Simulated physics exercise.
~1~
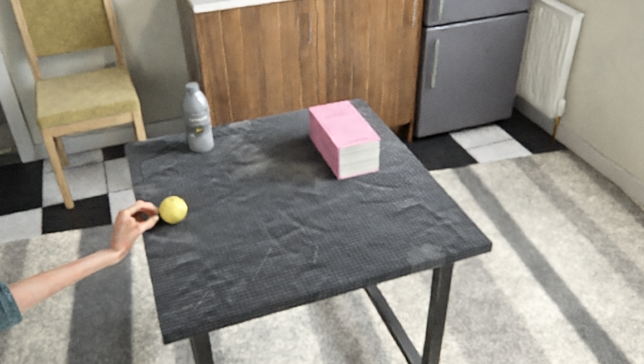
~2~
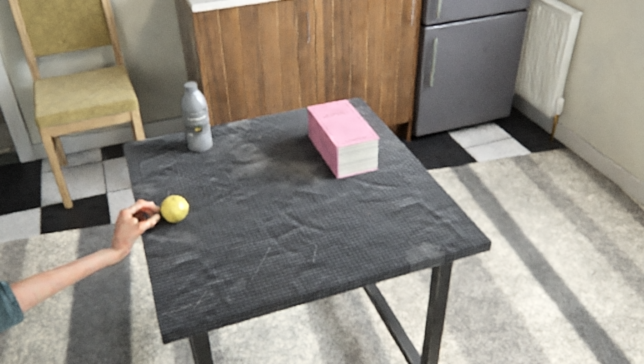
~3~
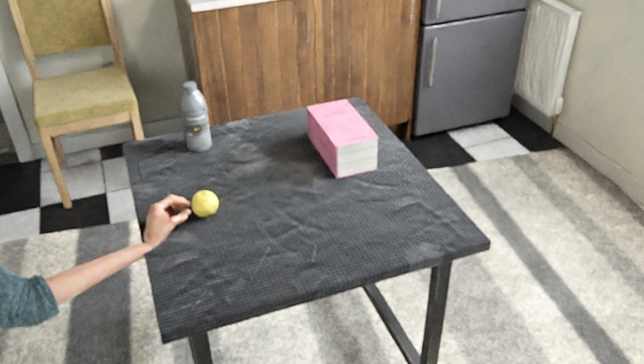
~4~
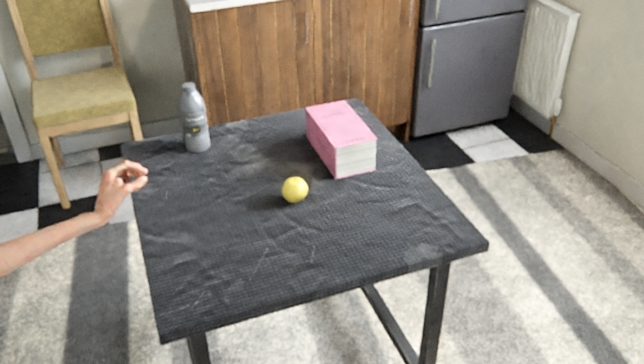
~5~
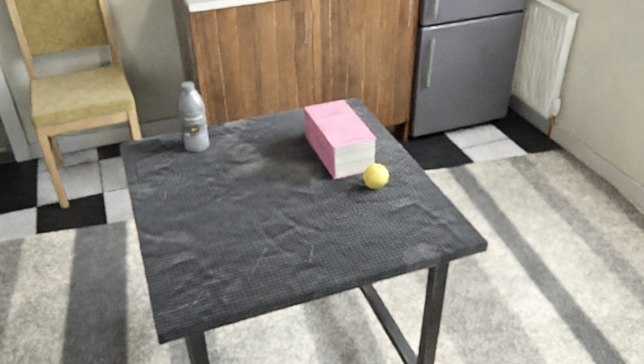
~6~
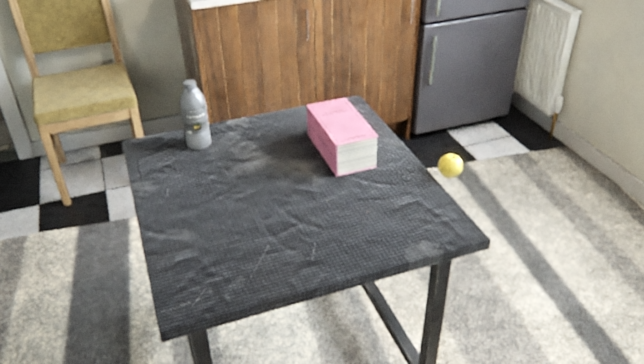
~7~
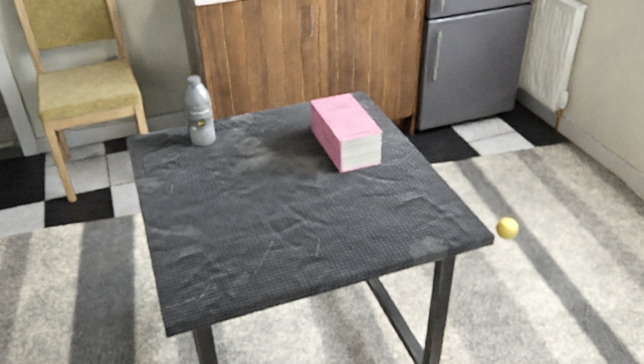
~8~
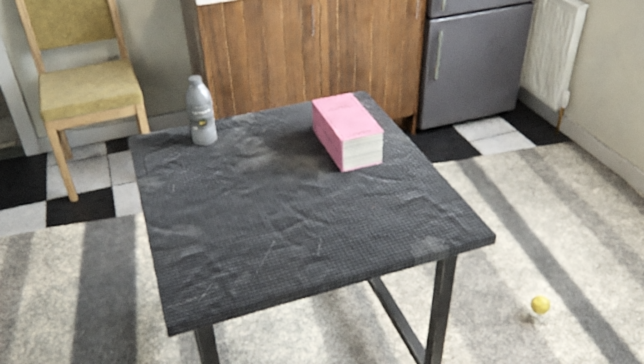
A hand sending a yellow apple rolling rightward across a dark table, past a pink book and off the edge, dropping floorward.
